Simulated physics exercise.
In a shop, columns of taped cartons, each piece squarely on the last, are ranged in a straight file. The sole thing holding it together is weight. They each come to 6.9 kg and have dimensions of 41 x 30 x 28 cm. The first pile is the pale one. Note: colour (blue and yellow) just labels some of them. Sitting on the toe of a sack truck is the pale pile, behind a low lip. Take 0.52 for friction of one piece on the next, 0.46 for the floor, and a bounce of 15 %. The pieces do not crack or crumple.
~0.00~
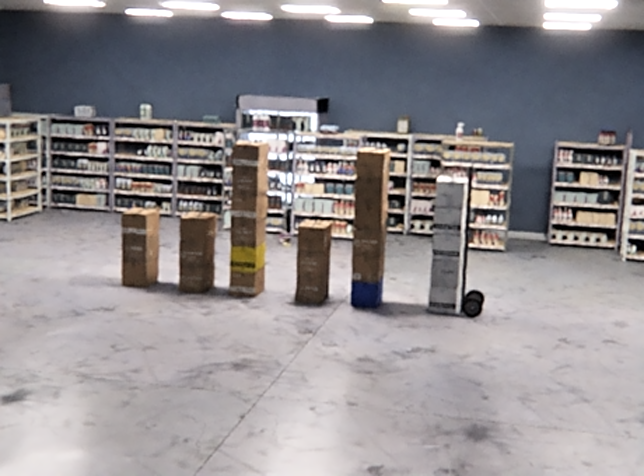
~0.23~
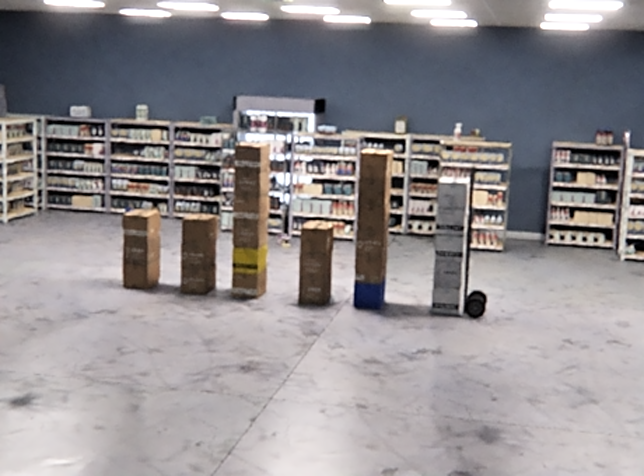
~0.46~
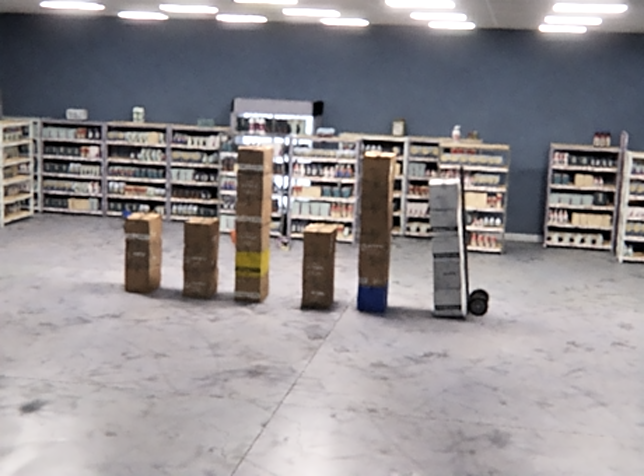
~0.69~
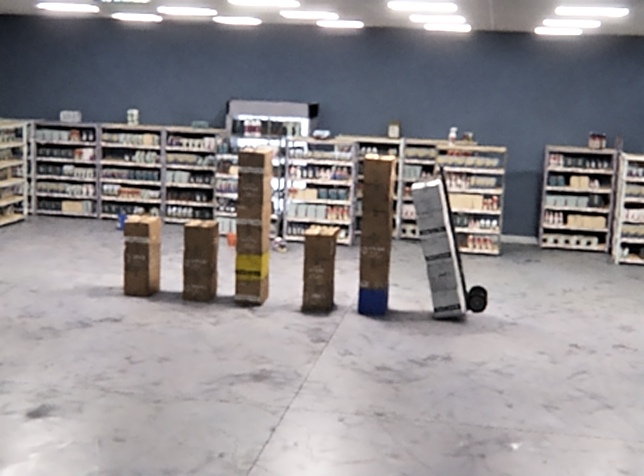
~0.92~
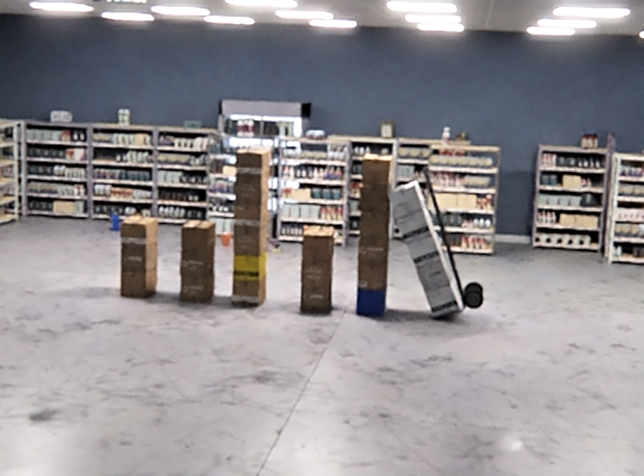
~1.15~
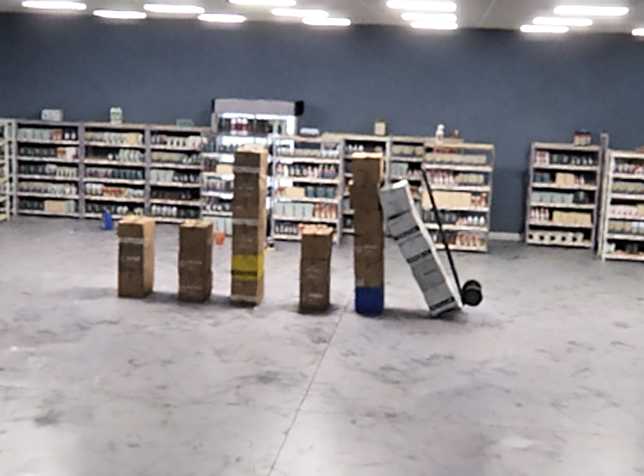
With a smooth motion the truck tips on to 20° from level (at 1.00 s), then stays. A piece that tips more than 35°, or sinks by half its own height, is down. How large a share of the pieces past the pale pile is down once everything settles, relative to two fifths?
The share down is larger than two fifths.
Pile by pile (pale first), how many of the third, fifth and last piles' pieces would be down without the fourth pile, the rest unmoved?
That gives third 3, fifth 1 and last 0.
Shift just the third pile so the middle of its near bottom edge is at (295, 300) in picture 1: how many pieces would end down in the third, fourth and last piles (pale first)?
Down counts: Third 2, fourth 6, last 3.
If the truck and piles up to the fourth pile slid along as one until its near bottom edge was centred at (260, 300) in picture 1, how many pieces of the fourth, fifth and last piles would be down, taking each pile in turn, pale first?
Result: Fourth pile 6, fifth pile 2, last pile 3.
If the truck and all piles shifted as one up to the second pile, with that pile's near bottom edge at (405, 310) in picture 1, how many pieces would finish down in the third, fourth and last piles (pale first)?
Down per pile: Third 2; fourth 6; last 3.
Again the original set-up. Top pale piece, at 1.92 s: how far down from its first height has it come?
Drop so far: Roughly 20 cm.
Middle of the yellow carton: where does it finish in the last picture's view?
Roughly (212, 272).
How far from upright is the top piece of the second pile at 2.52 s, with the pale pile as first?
Roughly 30° from upright.
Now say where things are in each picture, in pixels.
In the first frame (each place is the centre of the face we see best; the camera moves round a little), truck frame (469, 197) 0° forward; yellow carton (243, 259); blue carton (364, 295); the others all in place.
In the second frame, truck frame (471, 198) 0° forward; blue carton (367, 296).
In the third frame, truck frame (462, 197) 6° forward, top of the pale pile leaning 6°; blue carton (370, 299); the others all in place.
In the fourth frame, truck frame (446, 197) 14° forward, top of the pale pile leaning 14°; yellow carton (248, 267); the others all in place.
In the fifth frame, truck frame (432, 197) 20° forward, top of the pale pile leaning 22°; blue carton (370, 303); the others all in place.
In the sixth frame, truck frame (430, 196) 20° forward, top of the pale pile leaning 19°; blue carton (368, 301); yellow carton (244, 268); 4 have shifted.
By 1.92 s, 5 of the pale pile down; none of the 21 other cartons down, 9 disturbed; blue carton tilted 26°.
By 2.52 s, 5 of the pale pile down; 8 of the 21 other cartons down; blue carton tilted 47°; yellow carton tilted 17°.
By 3.48 s, 5 of the pale pile down; 20 of the 21 other cartons down; yellow carton tilted 48°, 12 cm lower; blue carton tilted 46°.
When it is over (4.8 s), 5 of the pale pile down; 20 of the 21 other cartons down; yellow carton tilted 48°, 12 cm lower; blue carton tilted 46°. That is 95 per cent. In pixels of the last frame, middles, yellow carton near (212, 272), blue carton near (357, 290).
